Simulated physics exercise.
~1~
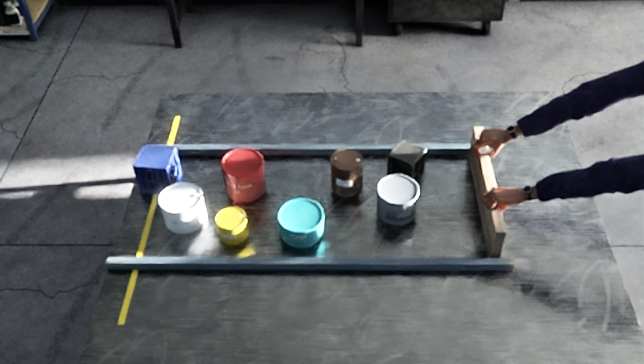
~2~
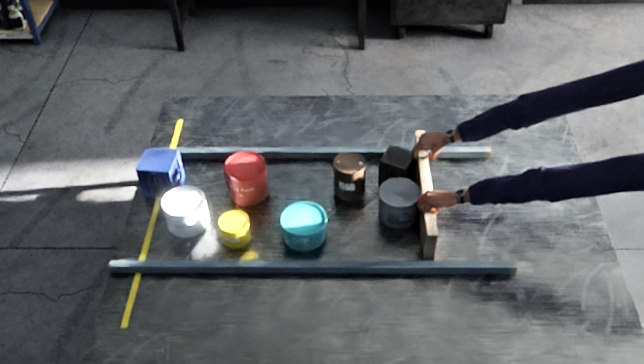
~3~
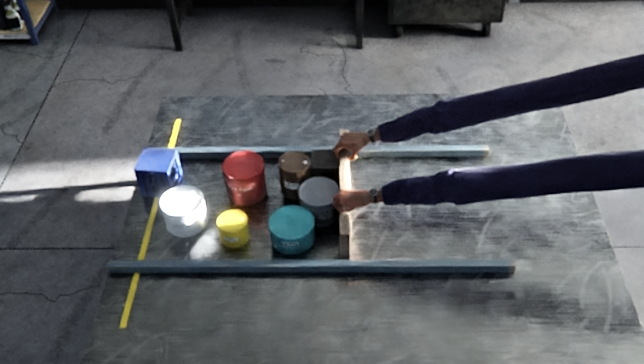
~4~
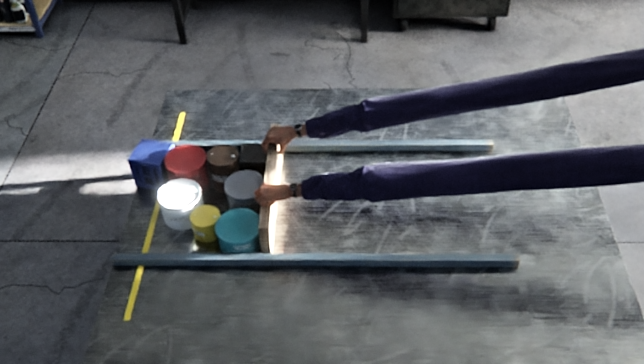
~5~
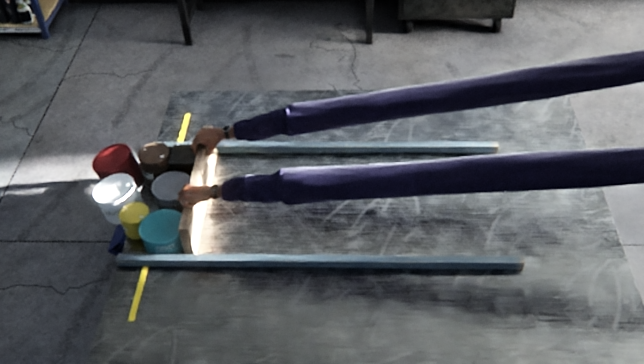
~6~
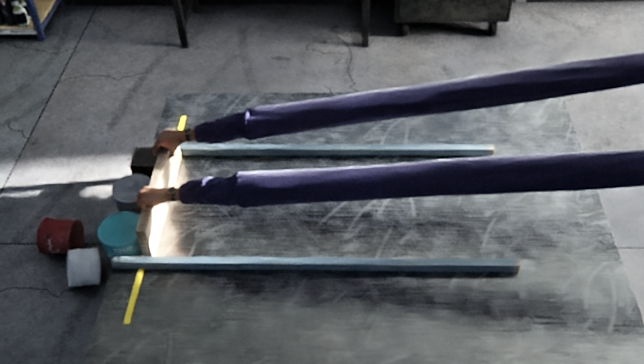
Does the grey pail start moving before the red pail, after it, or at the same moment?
The grey pail starts moving before the red pail. The red pail is still in its place while the grey one is already being pushed left.
